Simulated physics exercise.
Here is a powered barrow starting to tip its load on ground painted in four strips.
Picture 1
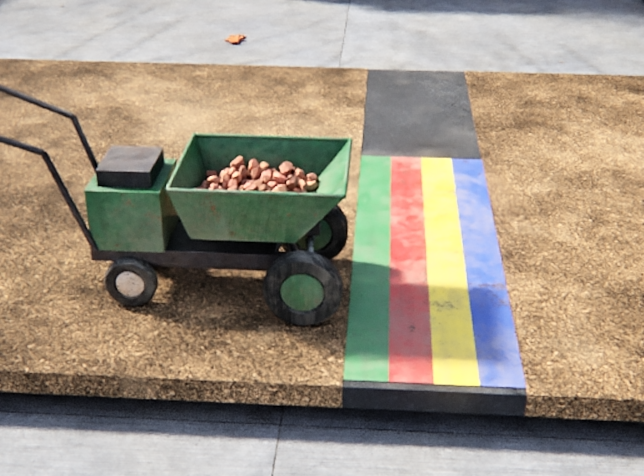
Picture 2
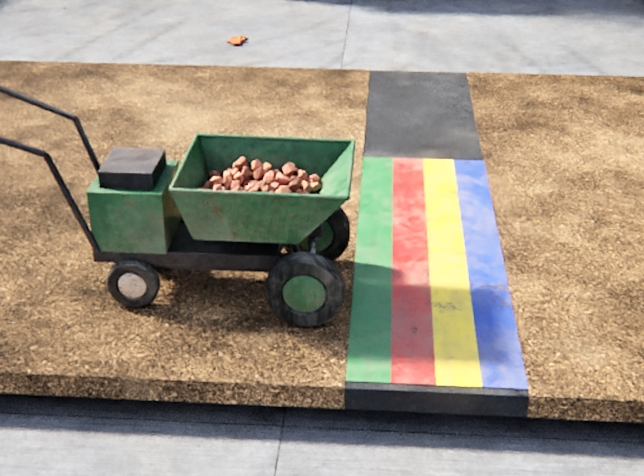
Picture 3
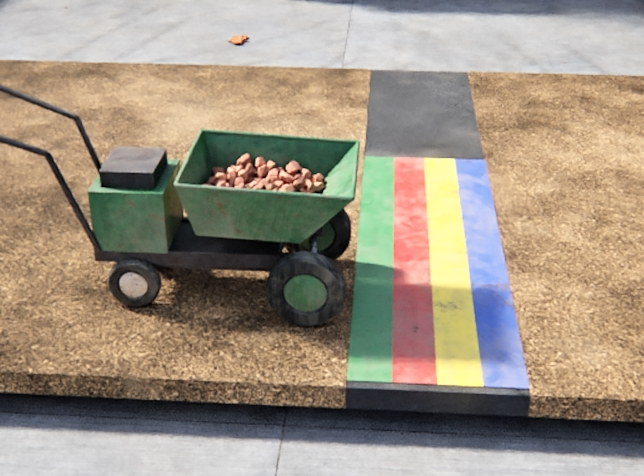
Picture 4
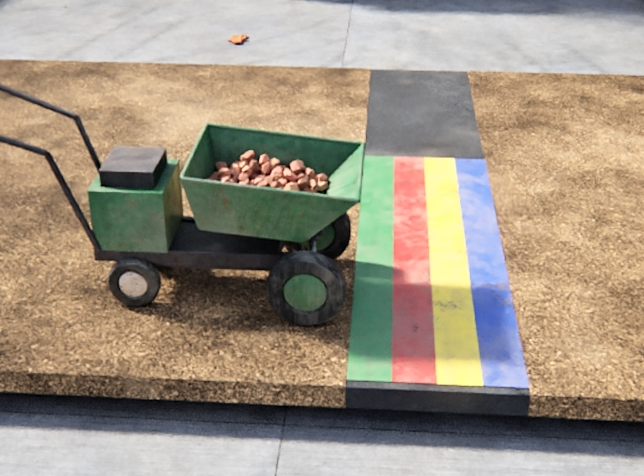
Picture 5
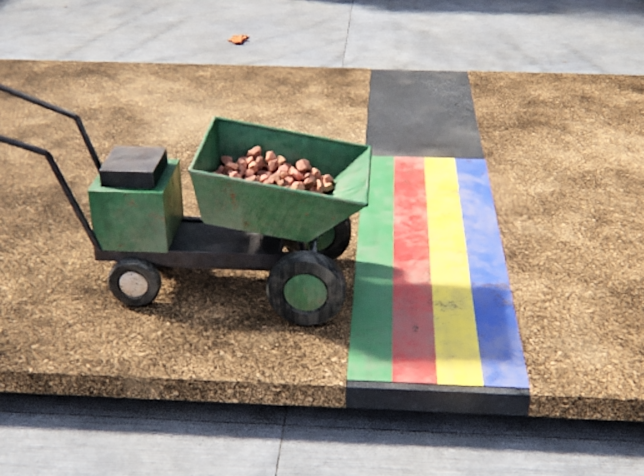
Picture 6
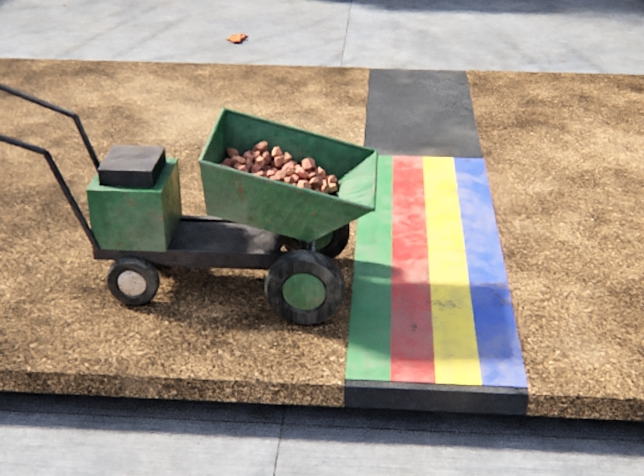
On a brown, gritty slab beside grey paving, a green powered barrow holding reddish-brown lumps stands just left of green, red, yellow and blue strips. Its skip starts level, then gradually tilts toward the right, the back edge rising and the front lip lowering over the green strip, while the wheels stay nearly still.
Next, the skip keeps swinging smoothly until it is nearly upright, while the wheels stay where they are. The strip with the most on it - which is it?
That is the yellow strip.
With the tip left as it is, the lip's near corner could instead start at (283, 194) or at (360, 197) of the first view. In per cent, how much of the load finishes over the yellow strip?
Roughly 10 per cent first, then roughly 30 per cent.
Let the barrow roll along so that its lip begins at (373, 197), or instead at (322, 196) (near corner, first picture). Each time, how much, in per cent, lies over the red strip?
0 % and 30 %.
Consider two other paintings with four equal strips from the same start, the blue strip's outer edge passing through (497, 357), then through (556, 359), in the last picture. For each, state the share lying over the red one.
0 and 30 percent, roughly.
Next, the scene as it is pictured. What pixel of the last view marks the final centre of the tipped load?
Around (459, 292), give or take.
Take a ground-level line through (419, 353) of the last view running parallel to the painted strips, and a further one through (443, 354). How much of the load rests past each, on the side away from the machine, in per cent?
I'd put it near 70 in a hundred, then near 50 in a hundred.
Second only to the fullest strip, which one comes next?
That would be the strip in blue, in second.
Shortly afterwards, skip tipped steeply; the whole lot in the skip.
Next, skip tipped right over; the bulk in the skip; a little over the red strip; a little over the yellow strip; only a few over the blue strip.
Some moments later, skip tipped right over; near a third in the skip; a little over the red strip; near a third over the yellow strip; near a quarter over the blue strip; a little off the paint.
In the end, skip tipped right over; near a third in the skip; none at all over the green strip; a little over the red strip; near a third over the yellow strip; near a quarter over the blue strip; a little off the paint.
